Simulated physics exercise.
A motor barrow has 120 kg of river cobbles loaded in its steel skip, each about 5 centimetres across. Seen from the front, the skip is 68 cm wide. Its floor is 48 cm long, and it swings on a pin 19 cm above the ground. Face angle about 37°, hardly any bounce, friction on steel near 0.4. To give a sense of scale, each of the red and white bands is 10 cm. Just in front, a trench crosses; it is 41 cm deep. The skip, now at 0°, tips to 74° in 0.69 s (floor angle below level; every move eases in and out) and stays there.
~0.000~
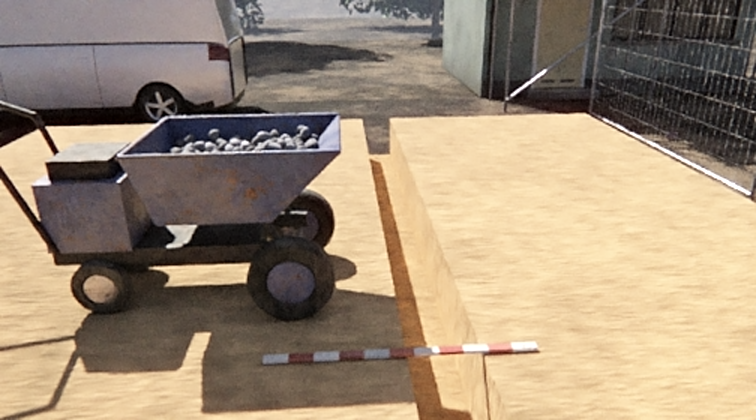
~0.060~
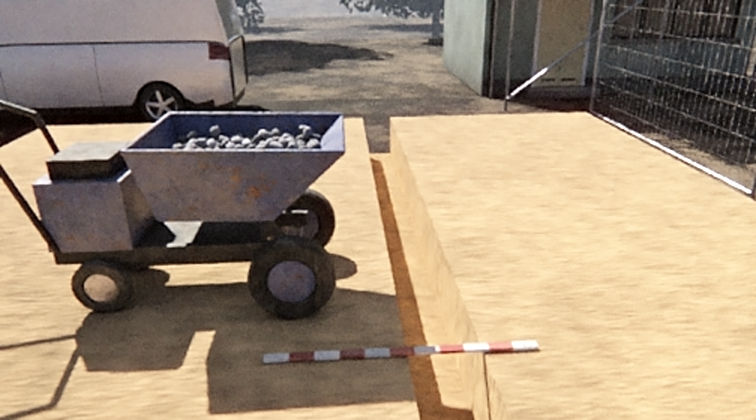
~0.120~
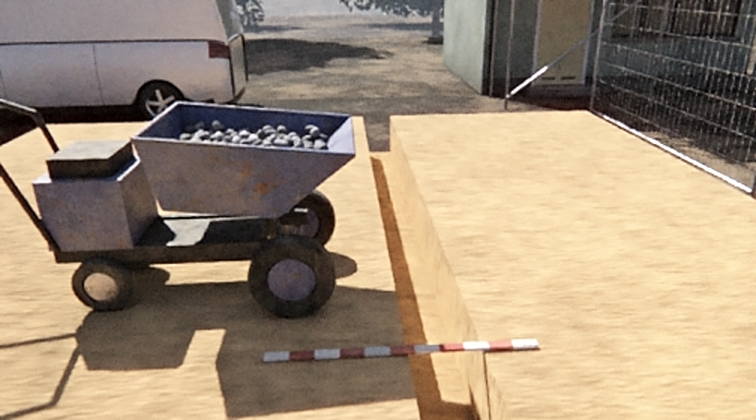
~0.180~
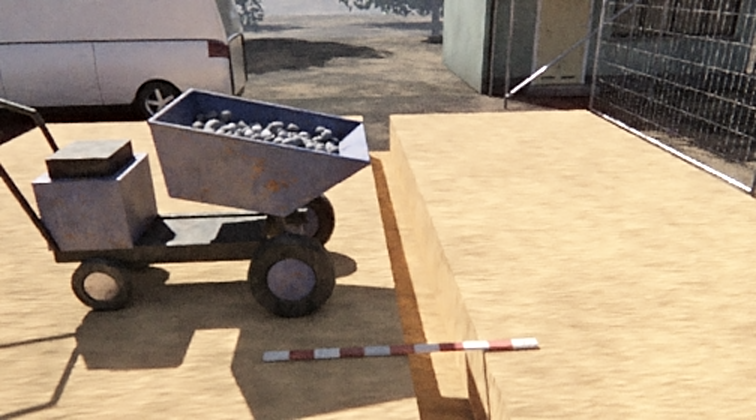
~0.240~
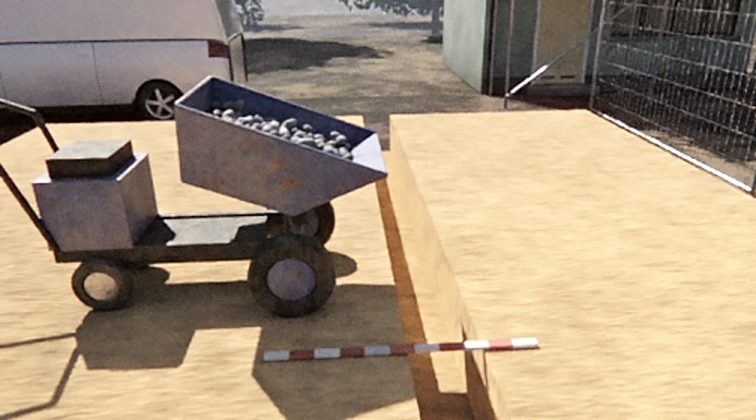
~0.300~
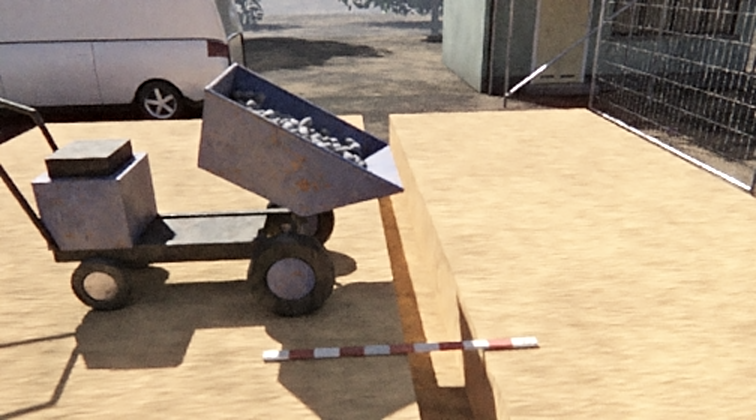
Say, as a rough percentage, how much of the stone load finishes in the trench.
Roughly 37 out of 100.
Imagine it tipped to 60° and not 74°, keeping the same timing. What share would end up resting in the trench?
Then roughly 50 percent.
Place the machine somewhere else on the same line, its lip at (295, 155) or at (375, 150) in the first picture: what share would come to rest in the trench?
From the first spot near 85, from the second near 10 per cent.
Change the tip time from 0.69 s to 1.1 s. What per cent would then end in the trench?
Roughly 50 per cent would.
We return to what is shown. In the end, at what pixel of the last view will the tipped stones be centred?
I'd point somewhere around (484, 266).
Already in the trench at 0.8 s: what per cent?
Roughly 15% by that time.
After 0.5 s the floor is at 63°; 100 % in the skip; the foremost stones are at (417, 225).
After 0.8 s the floor is at 74°; 65 % in the skip, 14 % in the trench, 21 % past the trench; the foremost stones are at (502, 272).
After 1.1 s the floor is at 74°; 5 % in the skip, 31 % in the trench, 63 % past the trench; the foremost stones are at (658, 274).
After 3.1 s the floor is at 74°; 0 % in the skip, 37 % in the trench, 63 % past the trench; the foremost stones are past the picture's edge.
